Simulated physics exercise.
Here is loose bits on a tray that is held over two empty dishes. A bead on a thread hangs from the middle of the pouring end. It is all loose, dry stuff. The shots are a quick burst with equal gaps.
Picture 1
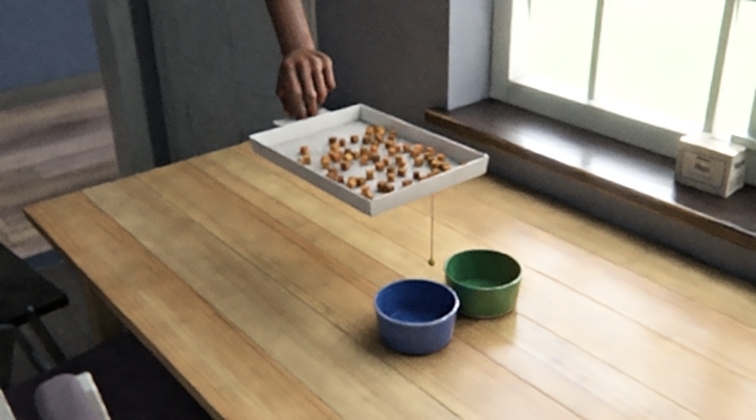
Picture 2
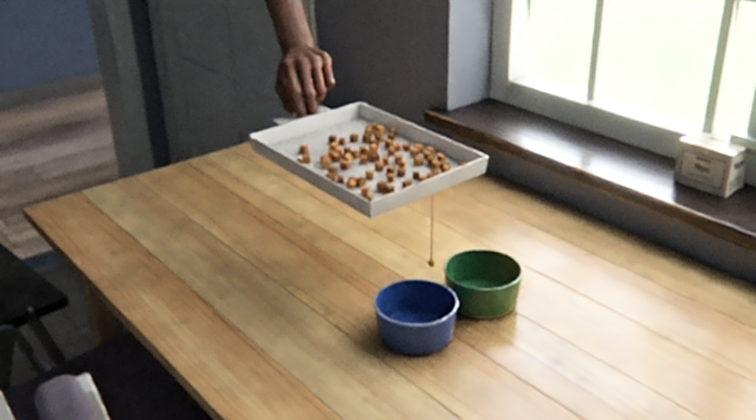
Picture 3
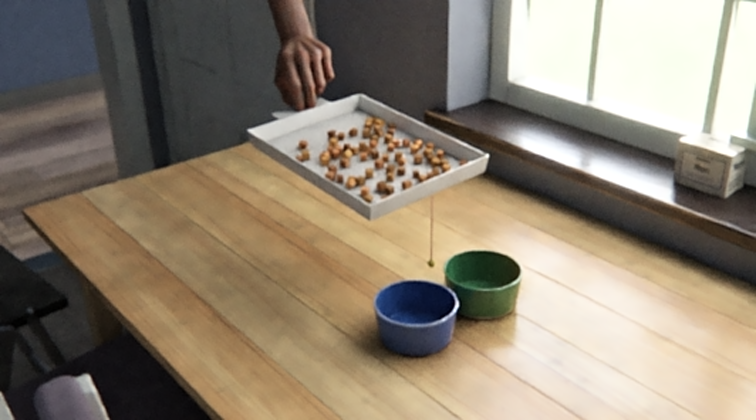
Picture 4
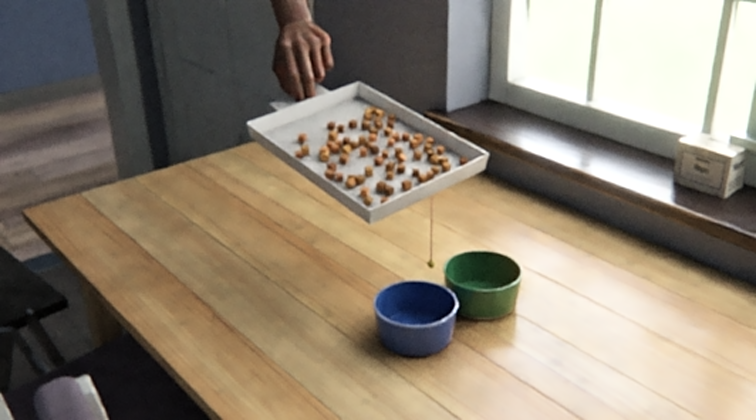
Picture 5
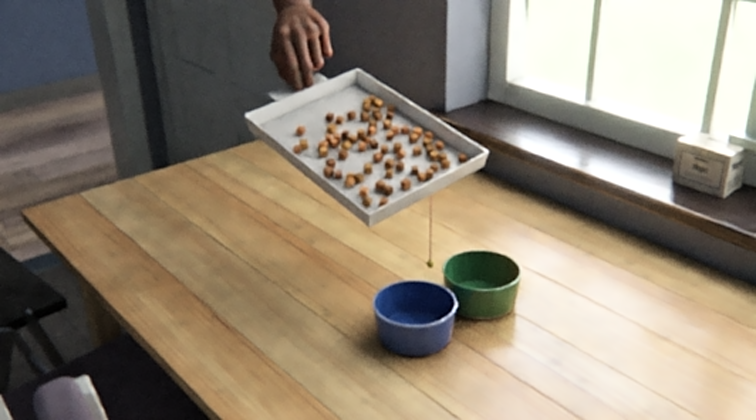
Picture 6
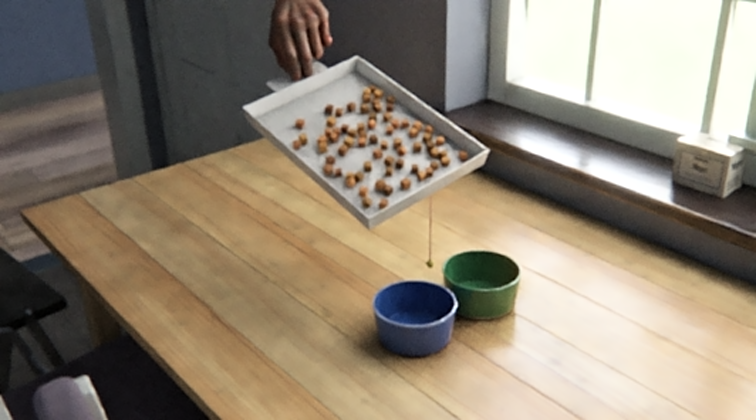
At a wooden table by a window, a hand gradually tilting a white tray of small brown cubes above blue and green dishes.
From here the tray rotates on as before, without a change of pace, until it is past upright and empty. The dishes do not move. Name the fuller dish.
The left one ends fuller.
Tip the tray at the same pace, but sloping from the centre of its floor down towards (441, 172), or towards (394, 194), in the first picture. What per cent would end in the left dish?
First some 0, then 60 per cent.
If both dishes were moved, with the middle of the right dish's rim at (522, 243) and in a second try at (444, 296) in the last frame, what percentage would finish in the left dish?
Near 0 % and 10 %.
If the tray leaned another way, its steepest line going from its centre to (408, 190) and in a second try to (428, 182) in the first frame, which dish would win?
At the first place the left-hand dish, at the second the right one.
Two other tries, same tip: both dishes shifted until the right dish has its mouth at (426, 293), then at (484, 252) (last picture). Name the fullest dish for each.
The first try: Right. The second: The dish on the left.
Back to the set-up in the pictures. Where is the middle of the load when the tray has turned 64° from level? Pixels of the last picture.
Roughly at (384, 197).
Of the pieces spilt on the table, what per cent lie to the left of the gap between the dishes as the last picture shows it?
About 100 per cent.
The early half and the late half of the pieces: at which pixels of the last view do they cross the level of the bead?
Around (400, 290) and then (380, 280).
Shortly afterwards, tray tipped steeply; all but a few on the tray; only a few in the air.
Next, tray tipped past a quarter turn; the bulk on the tray; a little in the left dish; a little outside both.
Some moments later, tray tipped past a quarter turn; near half in the left dish; near half outside both.
In the end, tray tipped past a quarter turn; near half in the left dish; none at all in the right dish; near half outside both.
